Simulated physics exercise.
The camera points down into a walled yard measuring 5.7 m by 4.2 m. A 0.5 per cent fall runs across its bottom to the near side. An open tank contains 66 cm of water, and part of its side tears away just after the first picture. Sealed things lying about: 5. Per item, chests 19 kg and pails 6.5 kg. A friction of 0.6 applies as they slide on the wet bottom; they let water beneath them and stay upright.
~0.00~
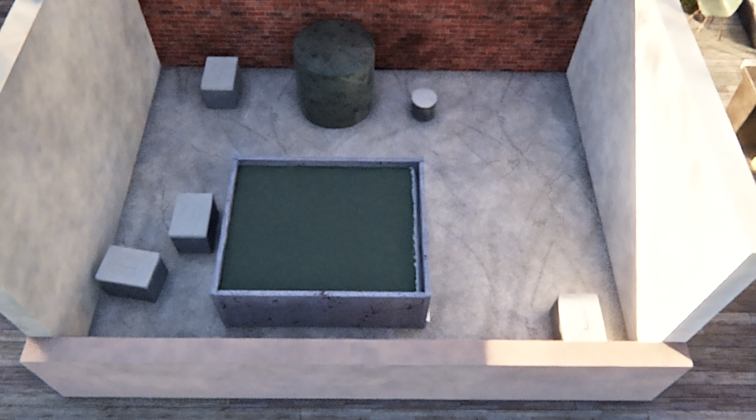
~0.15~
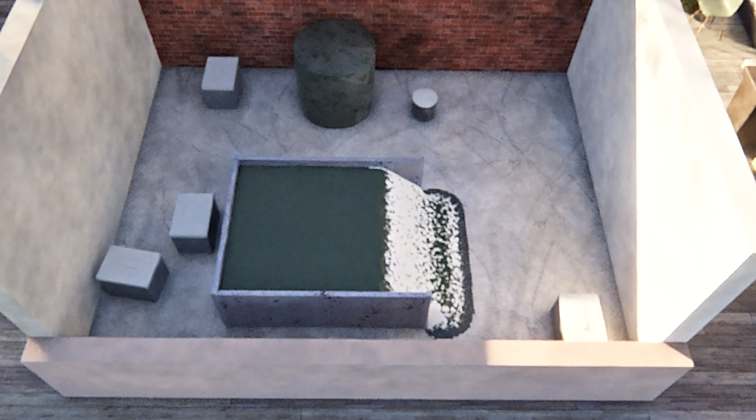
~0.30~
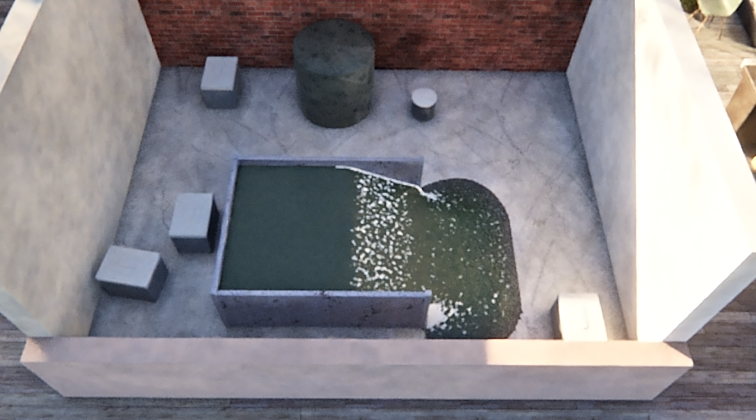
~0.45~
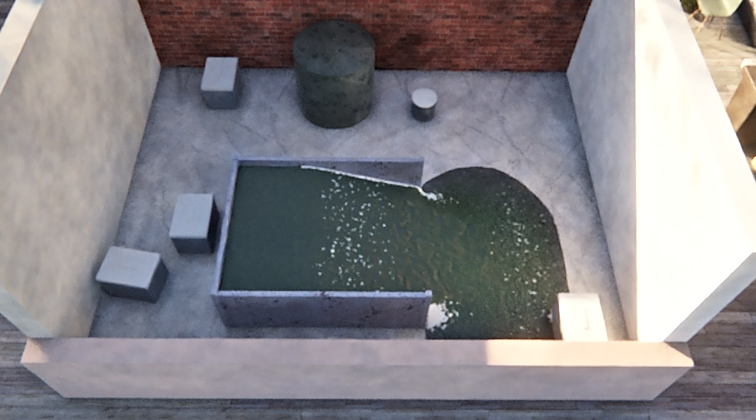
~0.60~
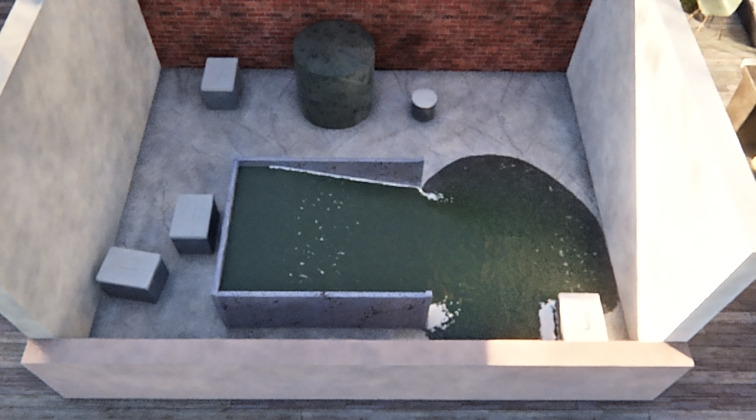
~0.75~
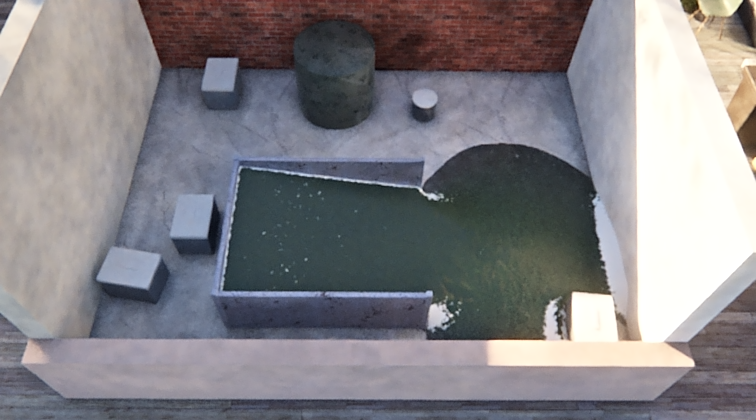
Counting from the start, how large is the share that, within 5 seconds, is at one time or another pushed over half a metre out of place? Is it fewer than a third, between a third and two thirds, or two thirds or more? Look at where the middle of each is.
We'll see a moderate share moved that far, a third to two thirds.
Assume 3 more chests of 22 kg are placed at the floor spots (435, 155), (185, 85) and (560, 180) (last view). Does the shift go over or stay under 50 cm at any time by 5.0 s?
Below, below, above.
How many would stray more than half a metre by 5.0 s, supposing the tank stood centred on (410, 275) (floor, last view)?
In that case the number is 2.
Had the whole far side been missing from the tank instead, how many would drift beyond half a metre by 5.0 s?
That would give 4.
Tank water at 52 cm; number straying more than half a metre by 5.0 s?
Result: 2.
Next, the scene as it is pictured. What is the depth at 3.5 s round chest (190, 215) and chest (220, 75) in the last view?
Some 0 cm at the first, some 0 cm at the second.
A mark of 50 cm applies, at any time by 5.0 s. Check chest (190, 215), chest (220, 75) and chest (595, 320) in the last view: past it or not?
Within the mark, within the mark, beyond the mark.
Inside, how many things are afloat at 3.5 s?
Tally: 1 of them.
After 1.1 s 0 of 5 are over 50 cm from their spots; 1 afloat.
After 2.2 s 0 of 5 are over 50 cm from their spots; 1 afloat.
After 3.5 s 1 of 5 are over 50 cm from their spots; 1 afloat.
After 5.0 s 2 of 5 are over 50 cm from their spots, and 2 have been at some point; 2 afloat.
